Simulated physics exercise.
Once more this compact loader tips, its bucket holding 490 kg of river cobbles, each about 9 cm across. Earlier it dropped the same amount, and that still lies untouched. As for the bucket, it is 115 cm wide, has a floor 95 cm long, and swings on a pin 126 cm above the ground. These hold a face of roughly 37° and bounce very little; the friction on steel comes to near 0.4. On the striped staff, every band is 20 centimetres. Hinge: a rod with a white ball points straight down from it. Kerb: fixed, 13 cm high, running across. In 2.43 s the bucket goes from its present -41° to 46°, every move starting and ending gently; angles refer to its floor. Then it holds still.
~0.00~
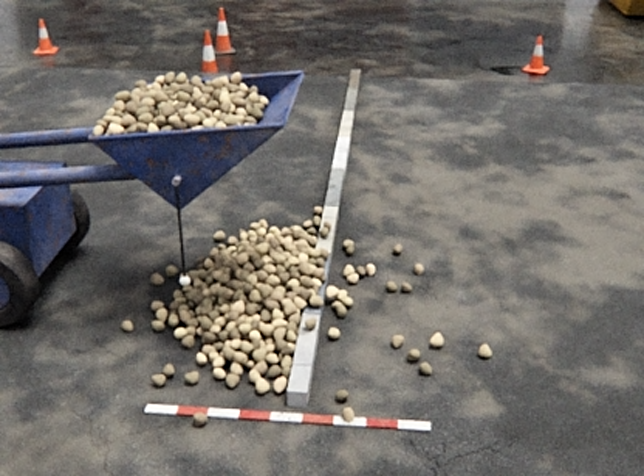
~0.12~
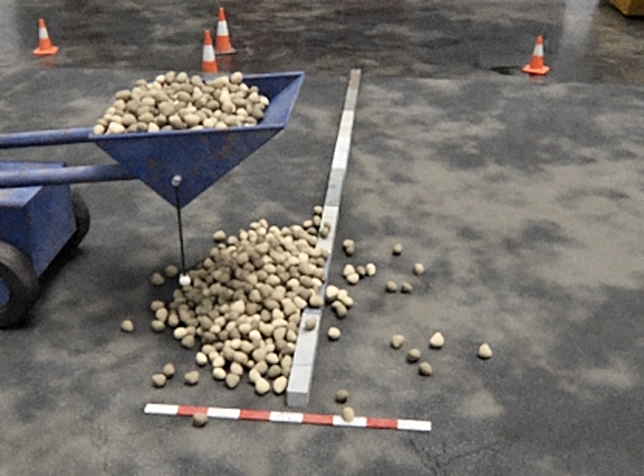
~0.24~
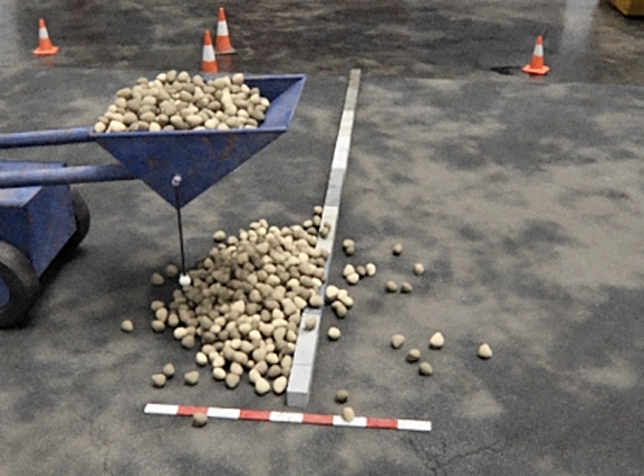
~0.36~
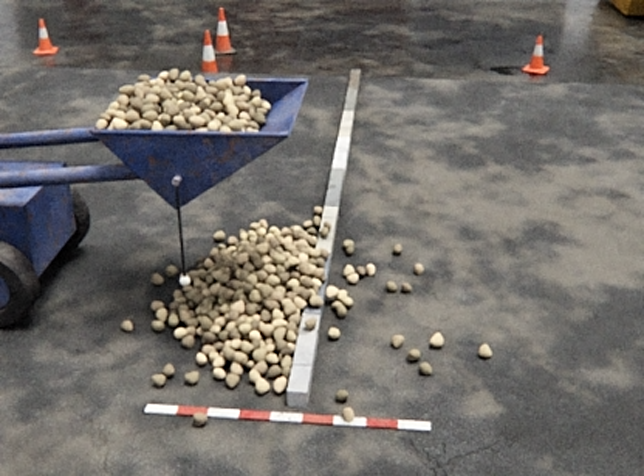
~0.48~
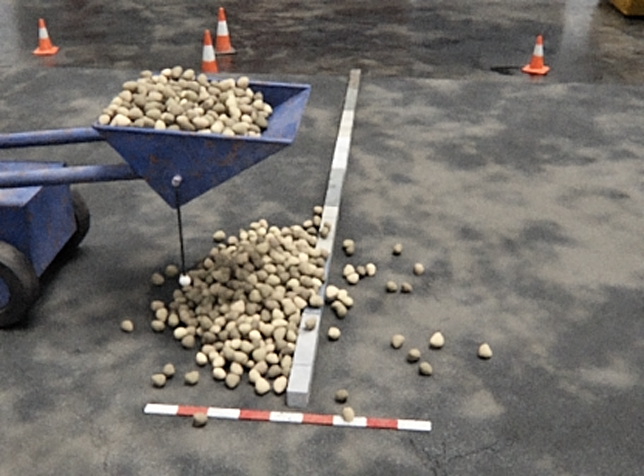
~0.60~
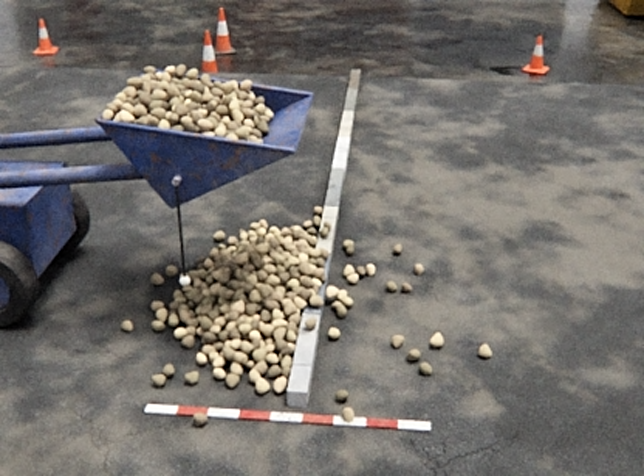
A blue loader bucket heaped with tan and grey cobbles stands at the left above a pile of similar stones on a stained, dark paved yard, seen from slightly above by a still camera. A pale kerb runs back past the pile, with scattered stones beyond it, a red-and-white staff in front and three orange cones behind. Slowly, the bucket tilts slightly, its right lip dipping and its load shifting a little, while the stones on the ground stay still.
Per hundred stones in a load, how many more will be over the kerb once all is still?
68.
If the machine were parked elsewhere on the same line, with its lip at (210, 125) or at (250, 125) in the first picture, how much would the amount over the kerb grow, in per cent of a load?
First place: Roughly 15 %; second place: Roughly 40 %.
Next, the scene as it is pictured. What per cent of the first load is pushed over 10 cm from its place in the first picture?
Roughly 5 percent.
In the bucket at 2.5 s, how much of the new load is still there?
About 5 per cent is held.
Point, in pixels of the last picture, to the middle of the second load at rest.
I'd point to about (349, 290).
After 1.8 s the floor is at 32°; in per cent of one load, 82 in the bucket, 111 on this side of the kerb, 7 over the kerb; the foremost stones are at (421, 317).
After 2.5 s the floor is at 46°; in per cent of one load, 3 in the bucket, 138 on this side of the kerb, 59 over the kerb; the foremost stones are at (471, 305).
After 2.9 s the floor is at 46°; in per cent of one load, 0 in the bucket, 130 on this side of the kerb, 70 over the kerb; the foremost stones are at (504, 292).
After 5.5 s the floor is at 46°; in per cent of one load, 0 in the bucket, 127 on this side of the kerb, 73 over the kerb; the foremost stones are at (517, 293). Net gain over the kerb, 68.
